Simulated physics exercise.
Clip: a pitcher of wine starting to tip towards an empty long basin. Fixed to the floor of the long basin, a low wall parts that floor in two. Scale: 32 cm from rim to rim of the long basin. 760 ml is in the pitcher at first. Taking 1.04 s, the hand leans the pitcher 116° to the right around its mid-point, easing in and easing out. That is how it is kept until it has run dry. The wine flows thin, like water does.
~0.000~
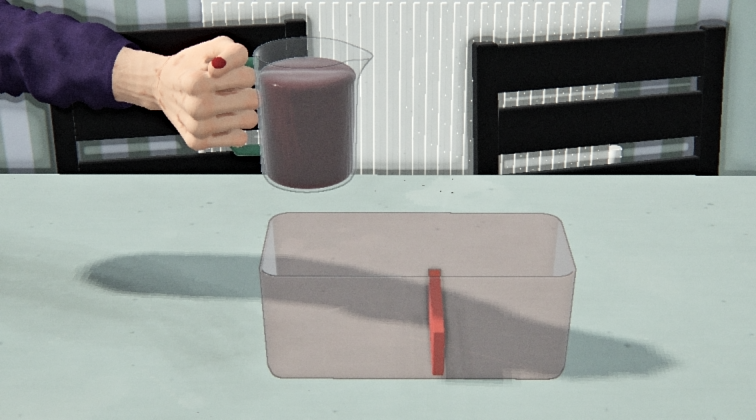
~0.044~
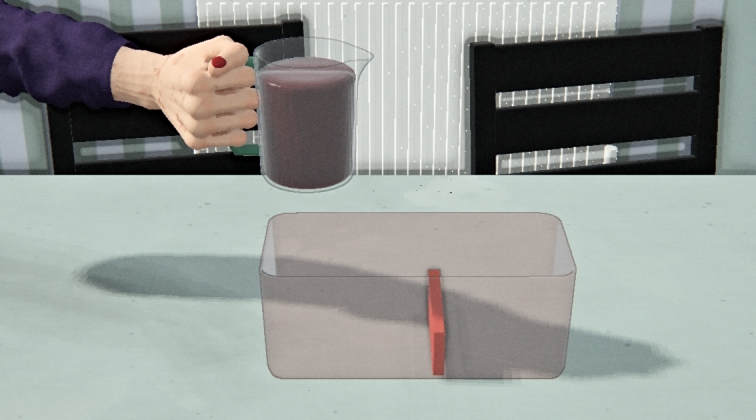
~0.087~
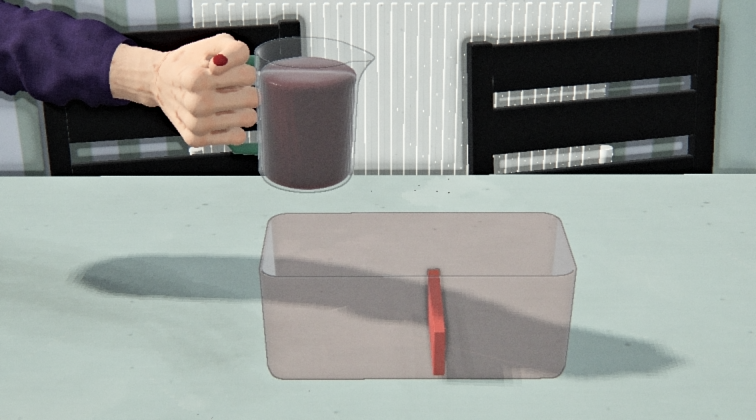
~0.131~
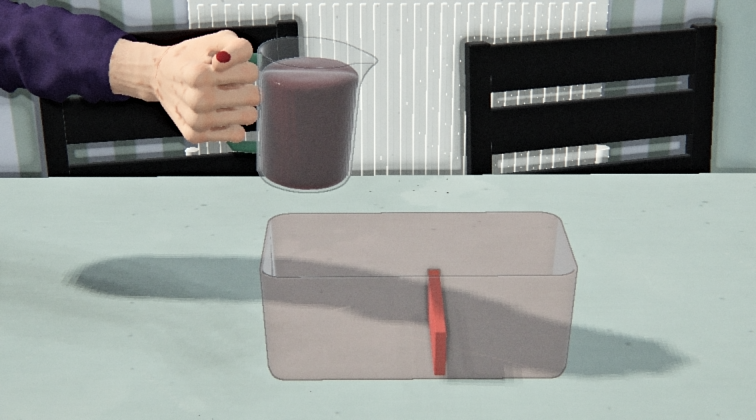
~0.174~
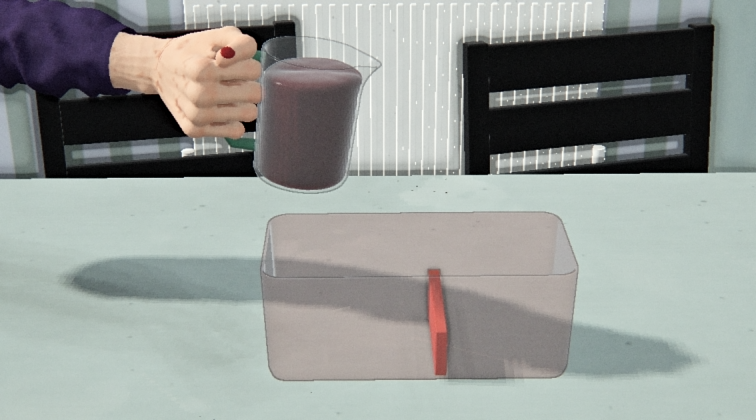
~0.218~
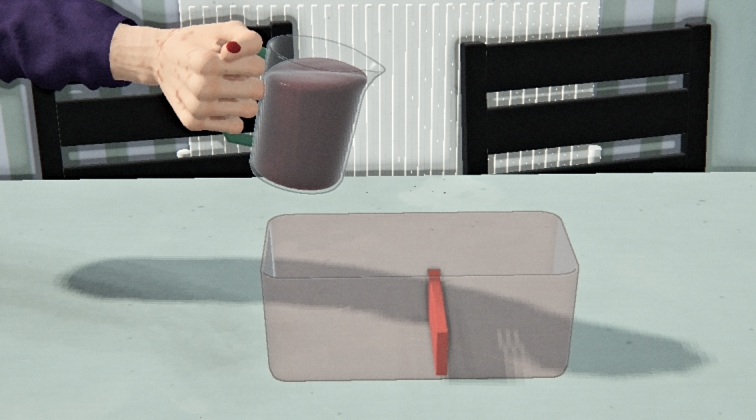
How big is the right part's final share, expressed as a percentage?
Some 58 per cent.
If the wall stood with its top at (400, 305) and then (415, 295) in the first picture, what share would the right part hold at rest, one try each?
95 per cent first, 80 per cent second.
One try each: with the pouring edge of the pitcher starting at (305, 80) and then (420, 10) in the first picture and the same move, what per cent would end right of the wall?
Try 1: 5 %; try 2: 90 %.
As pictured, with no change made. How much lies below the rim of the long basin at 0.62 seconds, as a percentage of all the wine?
Roughly 5 per cent.
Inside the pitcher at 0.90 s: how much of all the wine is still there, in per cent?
About 20 per cent.
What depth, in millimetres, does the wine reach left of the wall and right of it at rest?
The left ends up at roughly 12 mm, with the right at roughly 26 mm.
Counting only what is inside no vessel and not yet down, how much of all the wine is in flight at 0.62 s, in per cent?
Around 16 in a hundred.
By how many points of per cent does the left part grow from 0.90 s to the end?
It comes to near 28 per cent.
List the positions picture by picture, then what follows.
In the first frame, it leans 0°; its right rim is at (373, 55); the wine meets the walls at (260, 70) and (356, 70); the long basin's rim runs from (266, 245) to (567, 245); the wall's top is at (437, 301).
In the second frame, it leans 1°; its right rim is at (374, 55); the wine meets the walls at (259, 70) and (357, 70).
In the third frame, it leans 2°; its right rim is at (375, 56); the wine meets the walls at (260, 69) and (358, 71).
In the fourth frame, it leans 4°; its right rim is at (378, 59); the wine meets the walls at (262, 69) and (360, 71).
In the fifth frame, it leans 8°; its right rim is at (382, 63); the wine meets the walls at (264, 71) and (364, 72).
In the sixth frame, it leans 12°; its right rim is at (386, 68); the wine meets the walls at (266, 74) and (369, 74).
By 0.62 s the tilt is 74° and 79 per cent is still to pour, 0 is left of the wall and 5 right of it.
By 0.90 s the tilt is 111° and 21 per cent is still to pour, 13 is left of the wall and 47 right of it.
By 1.21 s the tilt is 116° and 0 per cent is still to pour, 40 is left of the wall and 58 right of it.
By 1.54 s the tilt is 116° and 0 per cent is still to pour, 41 is left of the wall and 58 right of it.
At rest 41 per cent lies left of the wall, 58 right of it and 1 outside.
